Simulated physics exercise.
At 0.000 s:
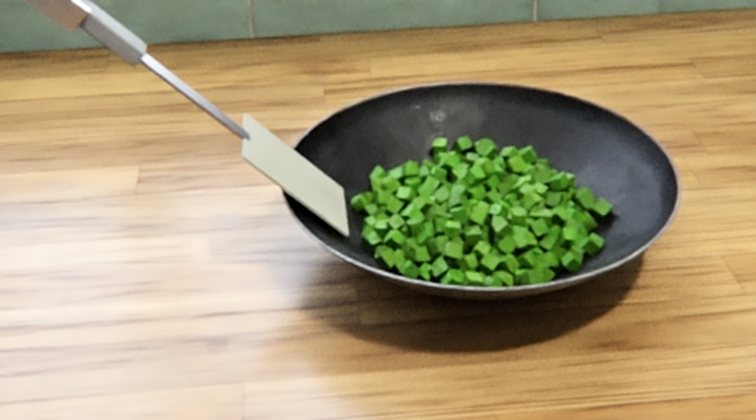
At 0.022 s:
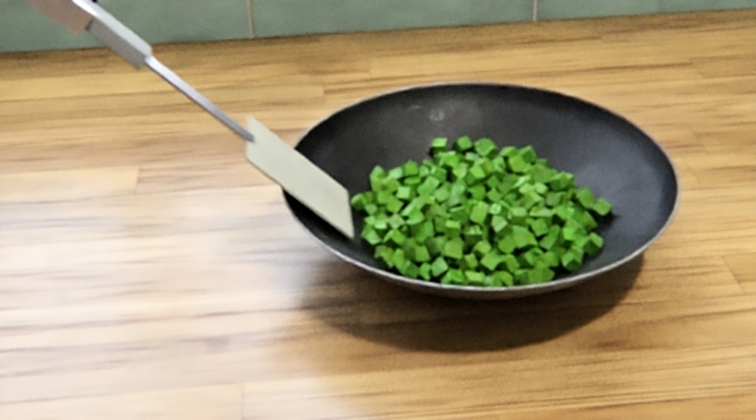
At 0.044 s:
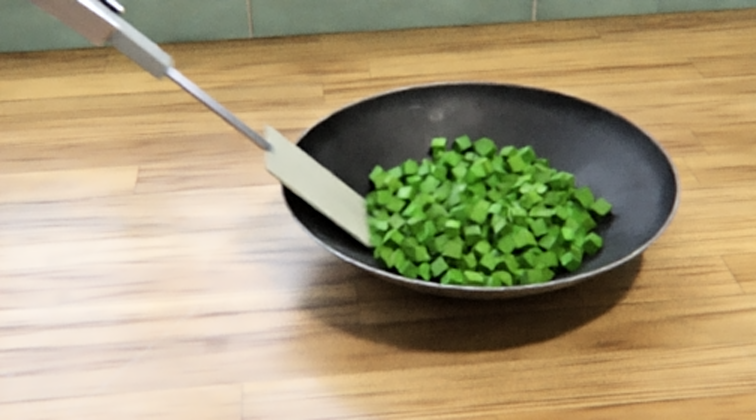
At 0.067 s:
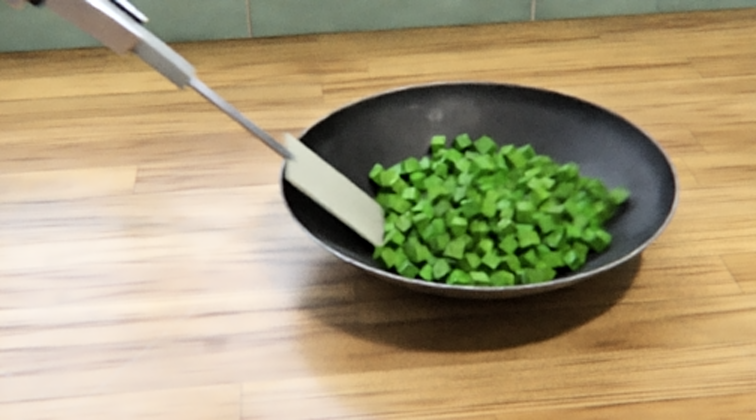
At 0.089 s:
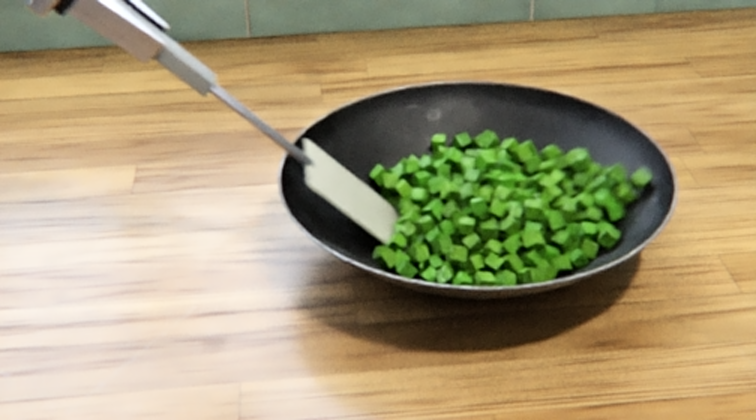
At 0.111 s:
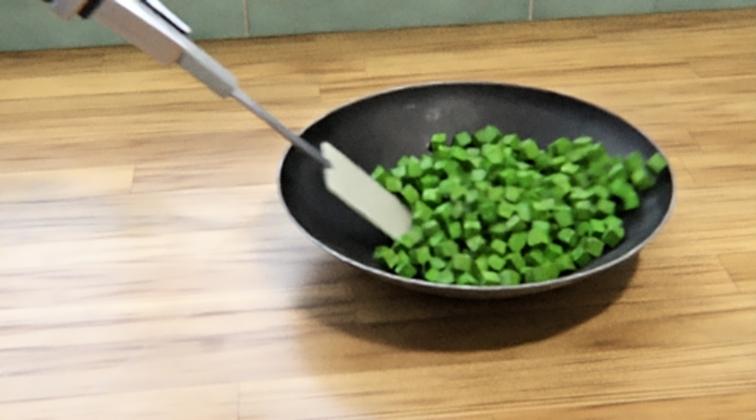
In a black wok on a wooden counter, a paddle pushes green cubes rightward.
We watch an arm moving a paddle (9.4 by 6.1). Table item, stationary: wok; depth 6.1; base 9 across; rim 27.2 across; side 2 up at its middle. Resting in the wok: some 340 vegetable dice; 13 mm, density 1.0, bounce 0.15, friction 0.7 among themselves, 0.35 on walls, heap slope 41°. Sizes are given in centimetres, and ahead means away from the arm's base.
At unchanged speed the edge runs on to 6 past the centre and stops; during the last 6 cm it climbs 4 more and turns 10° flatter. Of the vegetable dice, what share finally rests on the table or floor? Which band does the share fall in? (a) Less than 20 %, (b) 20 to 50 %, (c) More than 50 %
The answer is a.
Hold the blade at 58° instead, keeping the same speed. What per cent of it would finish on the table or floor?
Then roughly 10 percent.
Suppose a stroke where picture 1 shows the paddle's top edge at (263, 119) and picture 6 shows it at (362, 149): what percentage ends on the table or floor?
About 10 per cent.
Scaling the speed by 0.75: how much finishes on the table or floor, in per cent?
5 %.
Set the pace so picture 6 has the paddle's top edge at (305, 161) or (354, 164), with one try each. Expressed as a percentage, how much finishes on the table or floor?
Try one roughly 5 per cent; try two roughly 20 per cent.
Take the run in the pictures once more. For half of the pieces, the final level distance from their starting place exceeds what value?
I'd estimate close to 5 centimetres.
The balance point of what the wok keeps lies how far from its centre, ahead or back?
The balance point is about 4.5 cm ahead.
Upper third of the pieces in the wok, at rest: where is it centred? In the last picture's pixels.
Pixel position: Approx. (597, 175).
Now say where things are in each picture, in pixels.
In the first frame, the paddle top edge at (243, 135), sloping 46°; upper third of the load around (480, 208), from x 360 to 600, top at y 145; 337 in the wok.
In the second frame, the paddle top edge at (248, 137), sloping 46°; upper third of the load around (479, 208), from x 360 to 600, top at y 145.
In the third frame, the paddle top edge at (267, 147), sloping 46°; upper third of the load around (479, 205), from x 370 to 600, top at y 145.
In the fourth frame, the paddle top edge at (287, 155), sloping 46°; upper third of the load around (488, 201), from x 380 to 615, top at y 145.
In the fifth frame, the paddle top edge at (307, 161), sloping 46°; upper third of the load around (509, 194), from x 380 to 640, top at y 140.
In the sixth frame, the paddle top edge at (326, 164), sloping 46°; upper third of the load around (542, 190), from x 380 to 655, top at y 135; 337 in the wok.
After 0.17 s, sloping 46°, highest piece 8 above the table; 336 in the wok, 1 on the blade or in flight.
After 0.22 s, sloping 41°, highest piece 9 above the table; 330 in the wok, 7 on the blade or in flight.
After 0.45 s, sloping 36°, highest piece 9 above the table; 297 in the wok, 32 on the table or floor, 8 on the blade or in flight.
After 1.50 s, sloping 36°, highest piece 8 above the table; 296 in the wok, 41 on the table or floor.
In the end, 296 in the wok, 41 on the table or floor. That is 12 % on the table or floor.
